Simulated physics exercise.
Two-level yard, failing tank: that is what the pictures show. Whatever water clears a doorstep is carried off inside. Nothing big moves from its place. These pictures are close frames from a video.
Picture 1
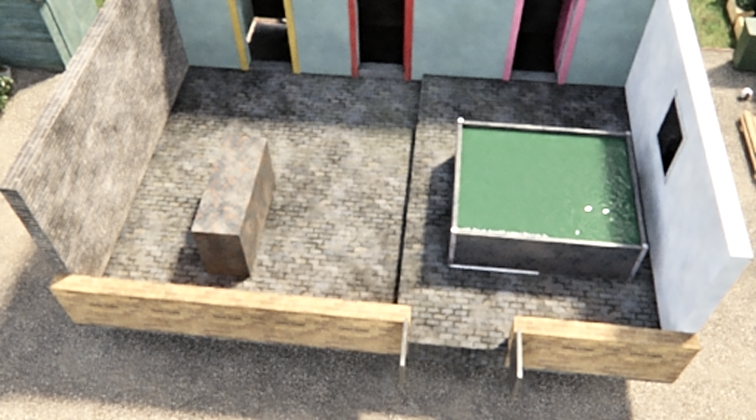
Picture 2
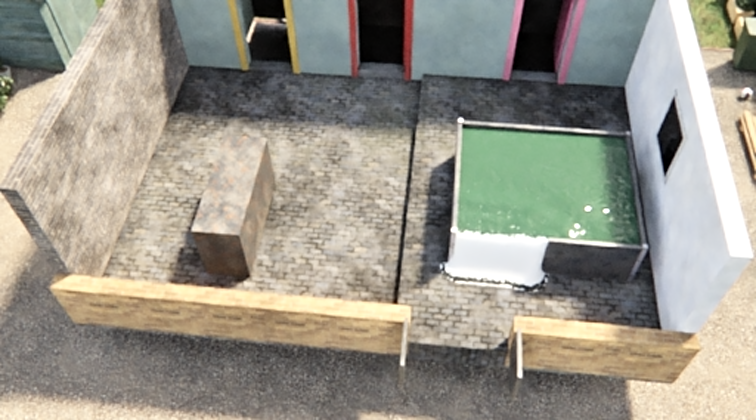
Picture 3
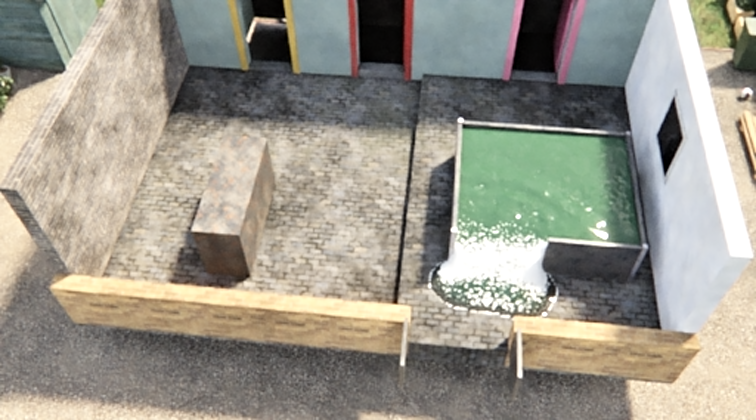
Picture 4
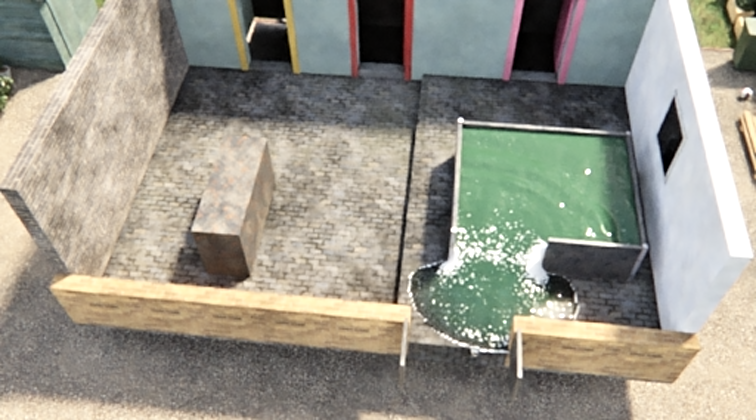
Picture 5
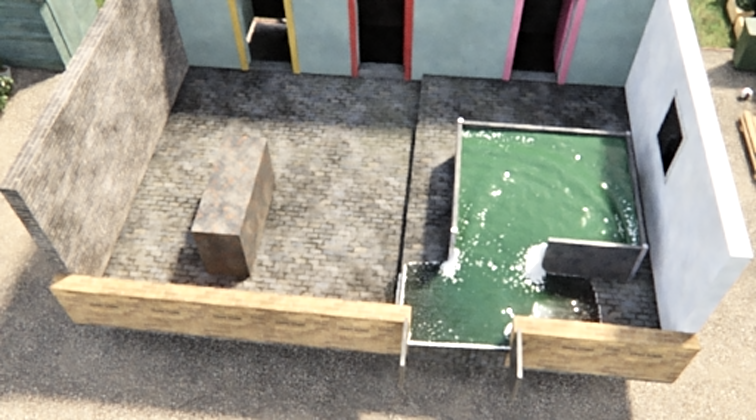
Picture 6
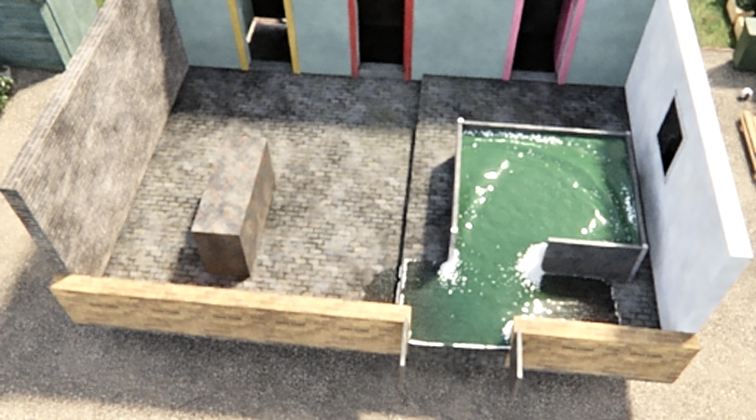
Green water bursts from the front left of a raised square tank in a paved yard, seen from a fixed, high viewpoint. The tank stands at right between a brown block and a white wall, with yellow, red and pink doorways behind and low tan walls in front. Foaming white at first, the water spreads over the paving towards the gap between the front walls, while ripples cross the tank.
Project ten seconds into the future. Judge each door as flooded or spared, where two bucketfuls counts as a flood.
The pink door is spared, the yellow door is spared, the red door is spared.
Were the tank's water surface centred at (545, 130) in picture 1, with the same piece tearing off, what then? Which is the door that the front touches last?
That would be the red-painted one, I say.
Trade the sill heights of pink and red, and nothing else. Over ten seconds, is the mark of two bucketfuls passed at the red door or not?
Then: The red door holds.
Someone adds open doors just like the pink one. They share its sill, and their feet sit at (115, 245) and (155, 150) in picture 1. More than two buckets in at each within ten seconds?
The first door ends up above and the second ends up below.
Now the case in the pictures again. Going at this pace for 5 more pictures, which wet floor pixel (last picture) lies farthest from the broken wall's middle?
Approximate pixel: (256, 318).
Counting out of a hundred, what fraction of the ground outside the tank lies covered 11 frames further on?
My estimate is close to 20 per cent.
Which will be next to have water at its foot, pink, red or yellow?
Result: The one in pink.
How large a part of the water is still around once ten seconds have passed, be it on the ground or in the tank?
About 38 %.
A moment on, water covers 15 % of the floor; the pink door not reached, the yellow door not reached, the red door not reached.
Next, water covers 20 % of the floor; the pink door not reached, the yellow door not reached, the red door not reached.
Then, water covers 30 % of the floor; the pink door not reached, the yellow door not reached, the red door not reached.
Later, water covers 50 % of the floor; the pink door under two buckets in, the yellow door not reached, the red door not reached.
In the end, water covers 80 % of the floor; the pink door under two buckets in, the yellow door wet at the sill, nothing in, the red door wet at the sill, nothing in.
